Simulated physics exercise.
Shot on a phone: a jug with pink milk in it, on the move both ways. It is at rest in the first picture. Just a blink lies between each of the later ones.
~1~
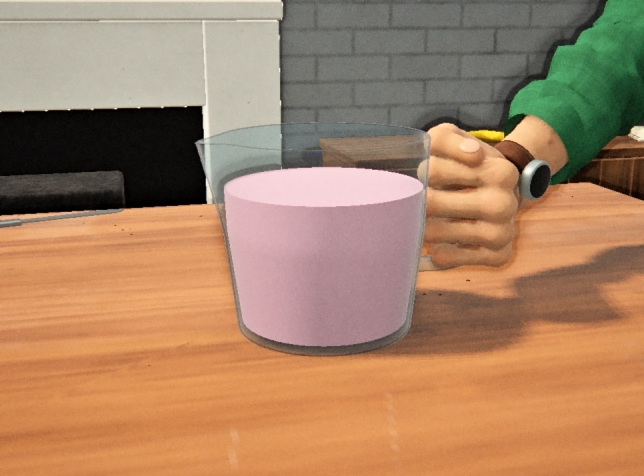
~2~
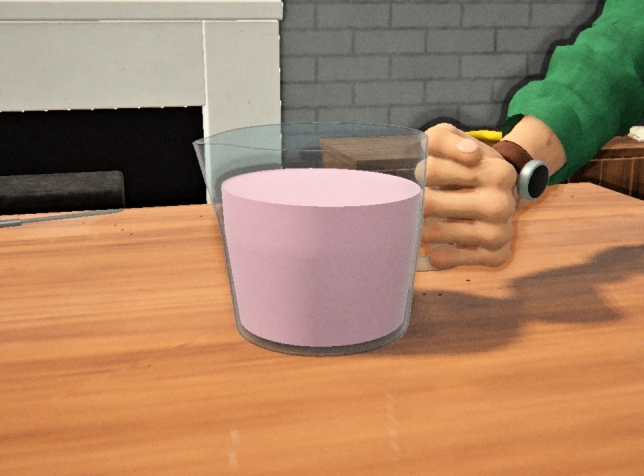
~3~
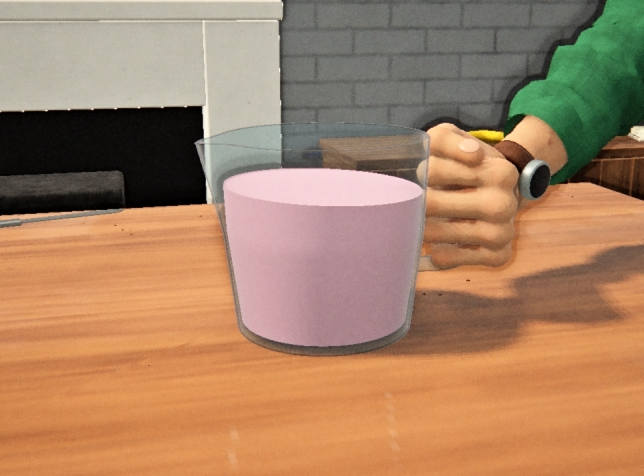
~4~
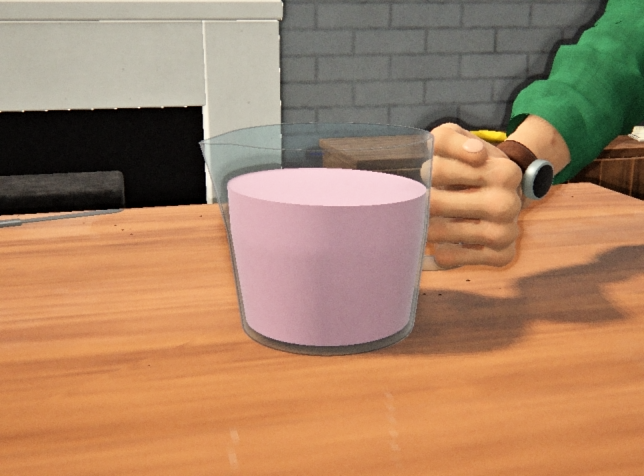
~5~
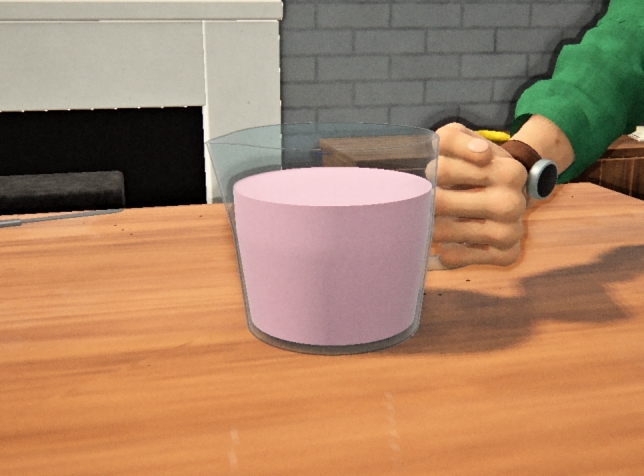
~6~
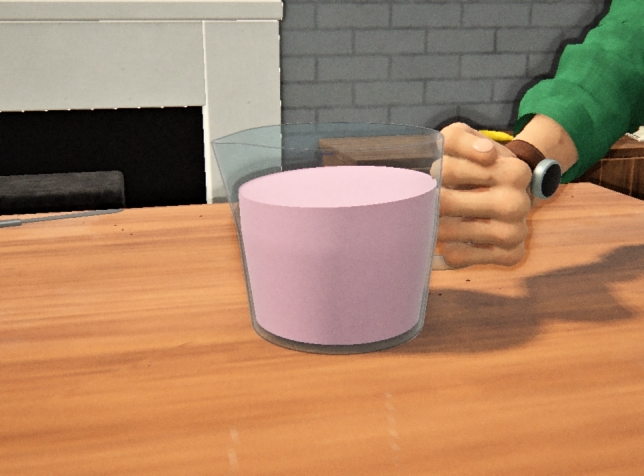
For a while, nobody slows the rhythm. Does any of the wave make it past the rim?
No, most likely there will be nothing on the outside.
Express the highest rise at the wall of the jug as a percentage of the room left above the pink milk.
Max rise: Close to 20 per cent.
A moment on, the highest wave so far stays far below the rim.
When it is over, the highest wave so far stays far below the rim; nothing has left it.
